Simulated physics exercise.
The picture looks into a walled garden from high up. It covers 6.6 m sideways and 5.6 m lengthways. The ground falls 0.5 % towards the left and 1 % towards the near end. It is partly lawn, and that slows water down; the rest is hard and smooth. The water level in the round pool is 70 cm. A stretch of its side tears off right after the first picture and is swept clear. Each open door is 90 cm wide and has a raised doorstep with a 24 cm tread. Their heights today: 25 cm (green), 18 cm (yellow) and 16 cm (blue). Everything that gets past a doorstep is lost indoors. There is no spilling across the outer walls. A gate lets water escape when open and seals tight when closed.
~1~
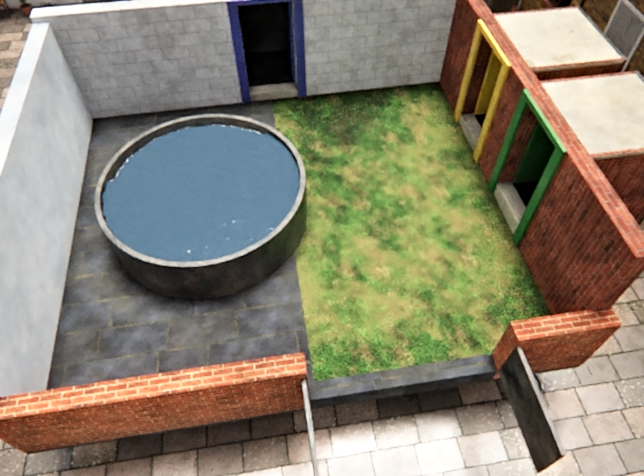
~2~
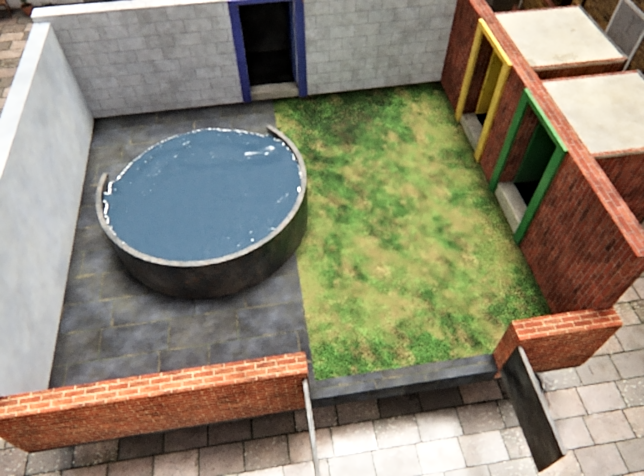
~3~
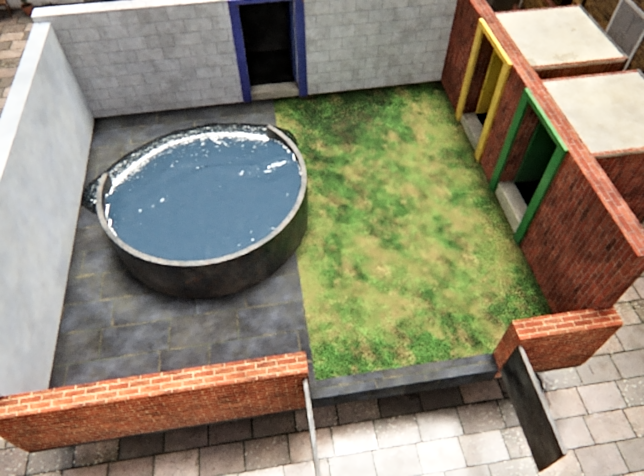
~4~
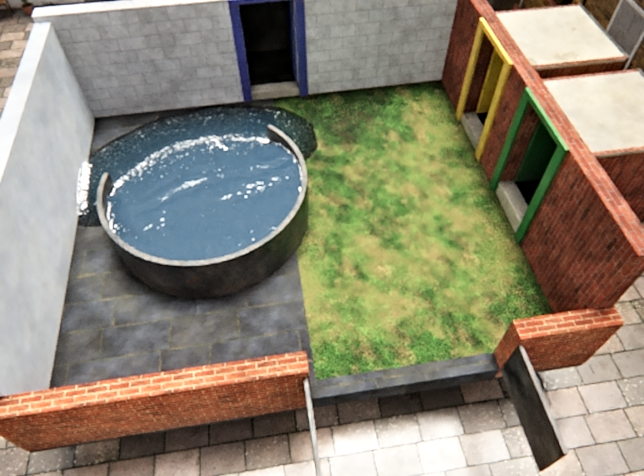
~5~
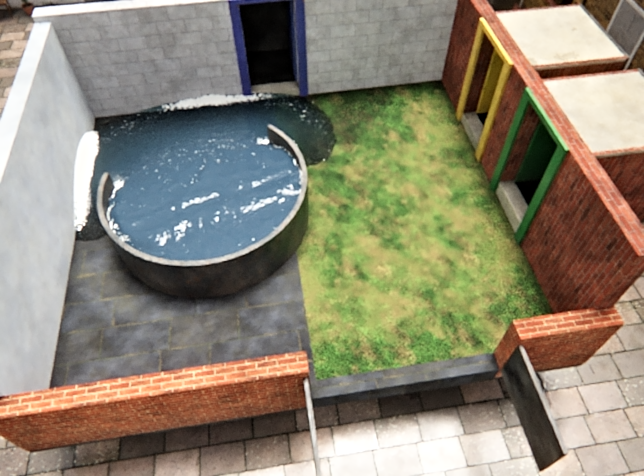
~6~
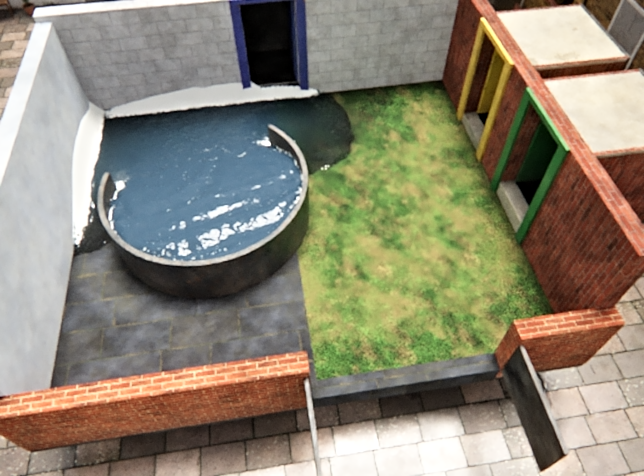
Water lies still in a round dark-walled pool on grey paving at the left of a walled garden, seen from high up by a camera that stays fixed. Patchy lawn covers the right side, with a blue-framed doorway in the pale back wall and yellow and green ones in the red brick wall at right. The pool's far side opens and water pours out, foaming against the left and back walls, spreading onto the lawn's edge and reaching the blue doorway.
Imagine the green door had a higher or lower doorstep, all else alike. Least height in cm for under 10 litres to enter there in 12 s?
Roughly 9 cm.
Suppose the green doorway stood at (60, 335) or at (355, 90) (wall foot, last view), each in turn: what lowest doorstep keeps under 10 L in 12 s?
About 8.5 cm for the first and 11.0 cm for the second.
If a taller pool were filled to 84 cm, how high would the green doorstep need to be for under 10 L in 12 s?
Minimum height: Approx. 11.0 cm.
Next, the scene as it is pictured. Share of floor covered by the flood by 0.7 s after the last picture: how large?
I'd say near 30 percent.
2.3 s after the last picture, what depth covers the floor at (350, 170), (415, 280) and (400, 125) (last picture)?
Going through the spots in order gives 4, 0 and 9 centimetres.
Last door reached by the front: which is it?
Green door.
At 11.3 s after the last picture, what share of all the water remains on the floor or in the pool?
Close to 80 in a hundred.
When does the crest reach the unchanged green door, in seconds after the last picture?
Near 9.5 seconds.
Then, 0.7 s after the last picture water covers 30 % of the floor, deepest (62 cm) near (156, 111); it has not reached the green door.
Then, 2.3 s after the last picture water covers 50 % of the floor, deepest (36 cm) near (86, 181); it has not reached the green door.
Then, 11.3 s after the last picture water covers 100 % of the floor, deepest (15 cm) near (46, 421); 9 cm at the green door, 0 litres in over its 25 cm doorstep.
At the green door as built, the water peaked near 13 cm, 9.7 s after the last picture.
Run again over the same 12 s with other heights there, 21 litres in over 7.5 cm, 4 litres over 10 cm. The limit of 10 litres is kept from about 9 cm up.
